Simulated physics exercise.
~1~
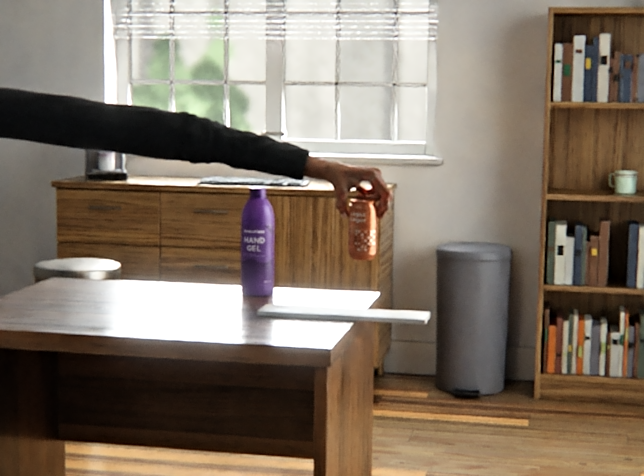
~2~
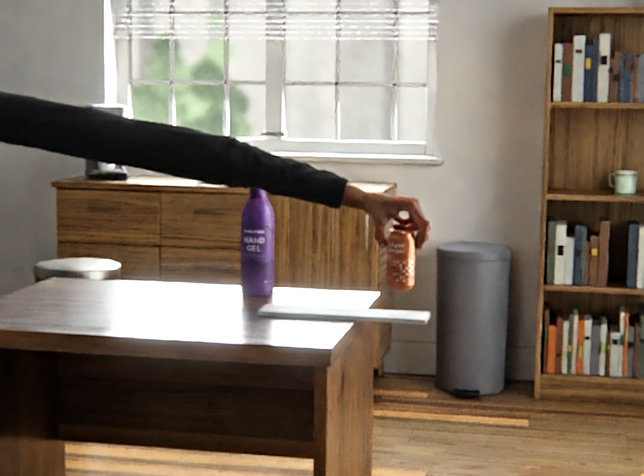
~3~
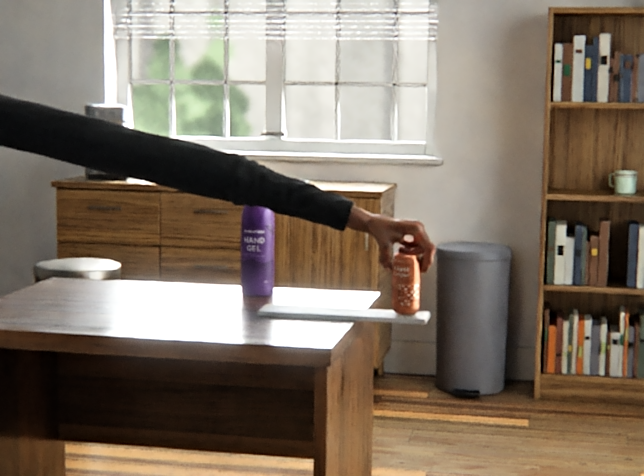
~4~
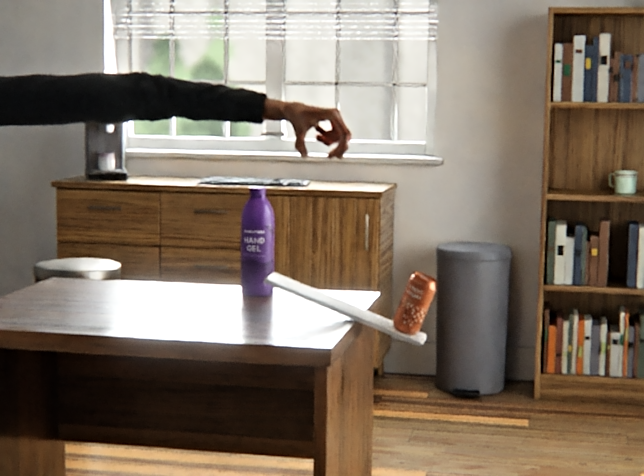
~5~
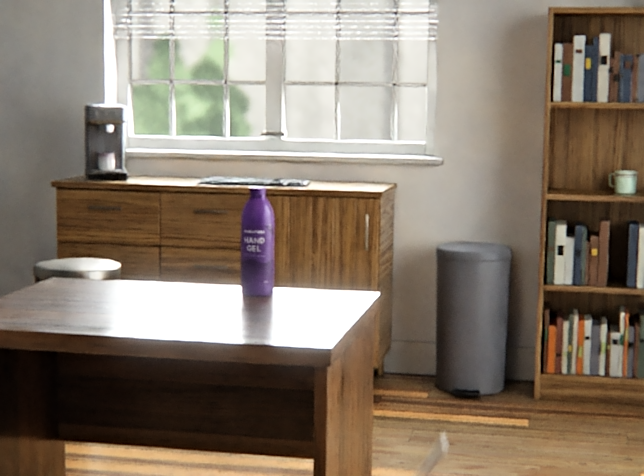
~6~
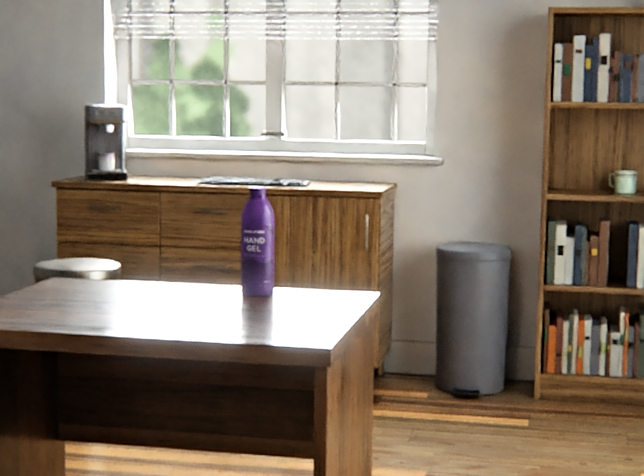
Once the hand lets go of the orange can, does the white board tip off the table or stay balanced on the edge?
The white board tips off the edge of the table, and the orange can goes with it. Only the purple bottle is left standing on the table.
